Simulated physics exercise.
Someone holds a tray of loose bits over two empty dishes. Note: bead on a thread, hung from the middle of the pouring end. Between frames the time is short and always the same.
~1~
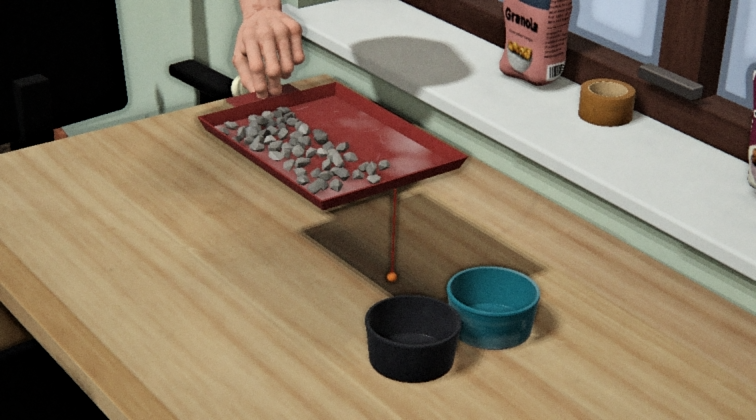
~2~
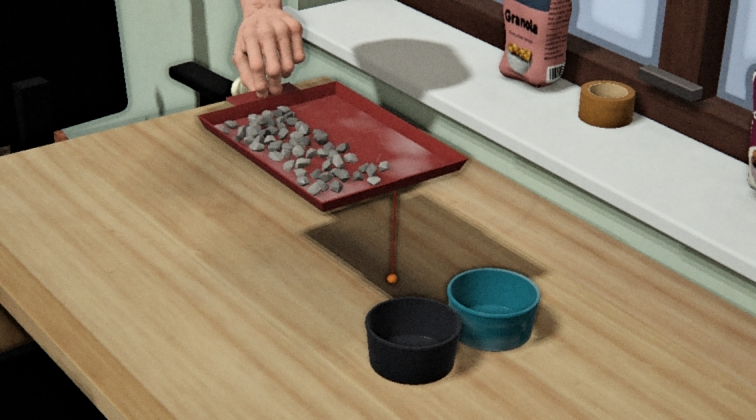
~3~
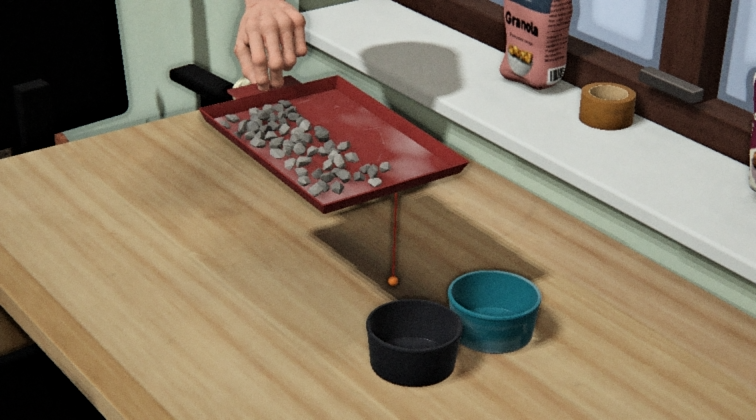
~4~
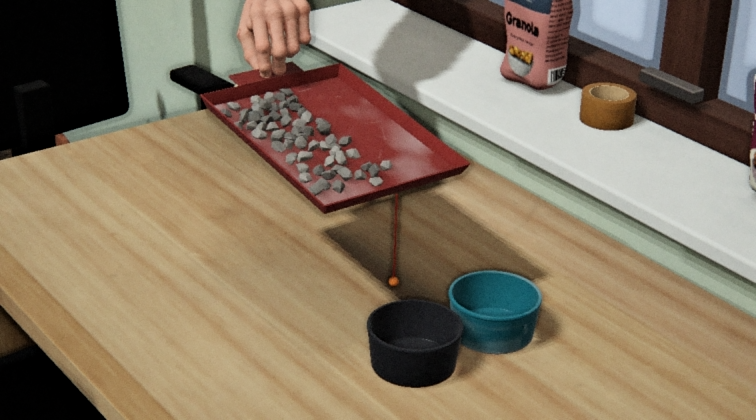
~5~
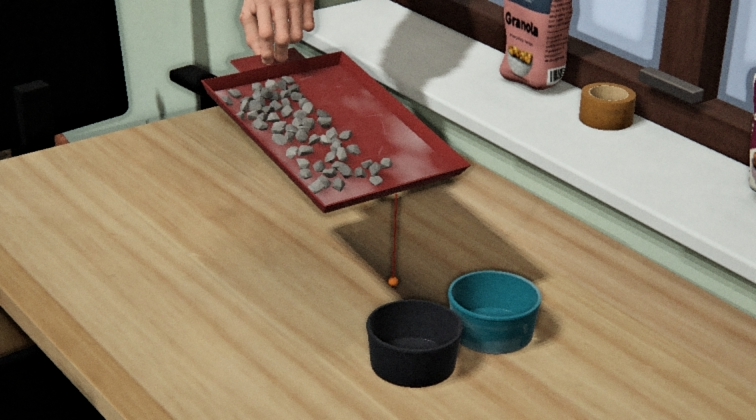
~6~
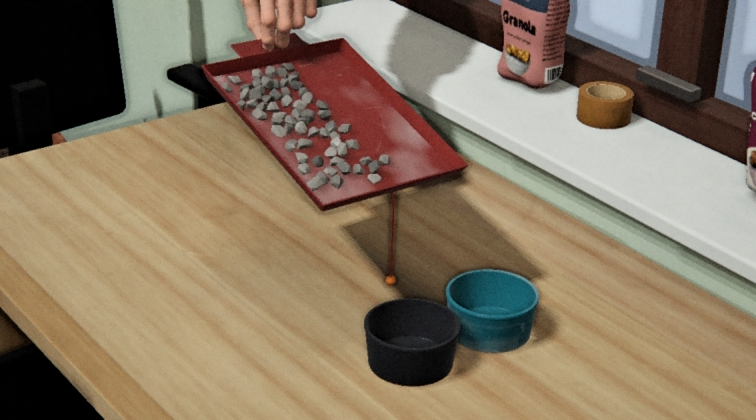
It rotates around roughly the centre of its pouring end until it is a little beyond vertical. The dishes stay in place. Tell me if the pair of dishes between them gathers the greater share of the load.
They do.
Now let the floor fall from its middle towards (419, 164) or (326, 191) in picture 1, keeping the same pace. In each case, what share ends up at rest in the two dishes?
First case about 40 percent; second case about 0 percent.
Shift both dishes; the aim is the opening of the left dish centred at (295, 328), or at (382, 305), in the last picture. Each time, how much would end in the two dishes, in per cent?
In the first position around 20 percent, in the second around 60 percent.
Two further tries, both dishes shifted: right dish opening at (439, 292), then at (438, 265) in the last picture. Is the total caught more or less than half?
Together the dishes get beyond half first, then less than a half.
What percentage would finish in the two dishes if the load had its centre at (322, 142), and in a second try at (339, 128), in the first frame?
Shares in turn: 80 % and 90 %.
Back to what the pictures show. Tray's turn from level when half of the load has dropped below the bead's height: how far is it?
Approx. 85° from level.
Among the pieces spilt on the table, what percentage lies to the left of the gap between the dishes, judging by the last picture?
Close to 60 %.
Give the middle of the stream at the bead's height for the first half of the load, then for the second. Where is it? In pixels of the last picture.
First around (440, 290), afterwards around (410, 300).
Shortly afterwards, tray tipped steeply; the bulk on the tray; a little in the air.
Next, tray tipped past a quarter turn; a little on the tray; near a third in the left dish; near a quarter in the right dish; a little outside both; near a quarter in the air.
Some moments later, tray tipped past a quarter turn; near half in the left dish; near a quarter in the right dish; near a quarter outside both.
In the end, tray tipped past a quarter turn; near half in the left dish; near a quarter in the right dish; near a quarter outside both.
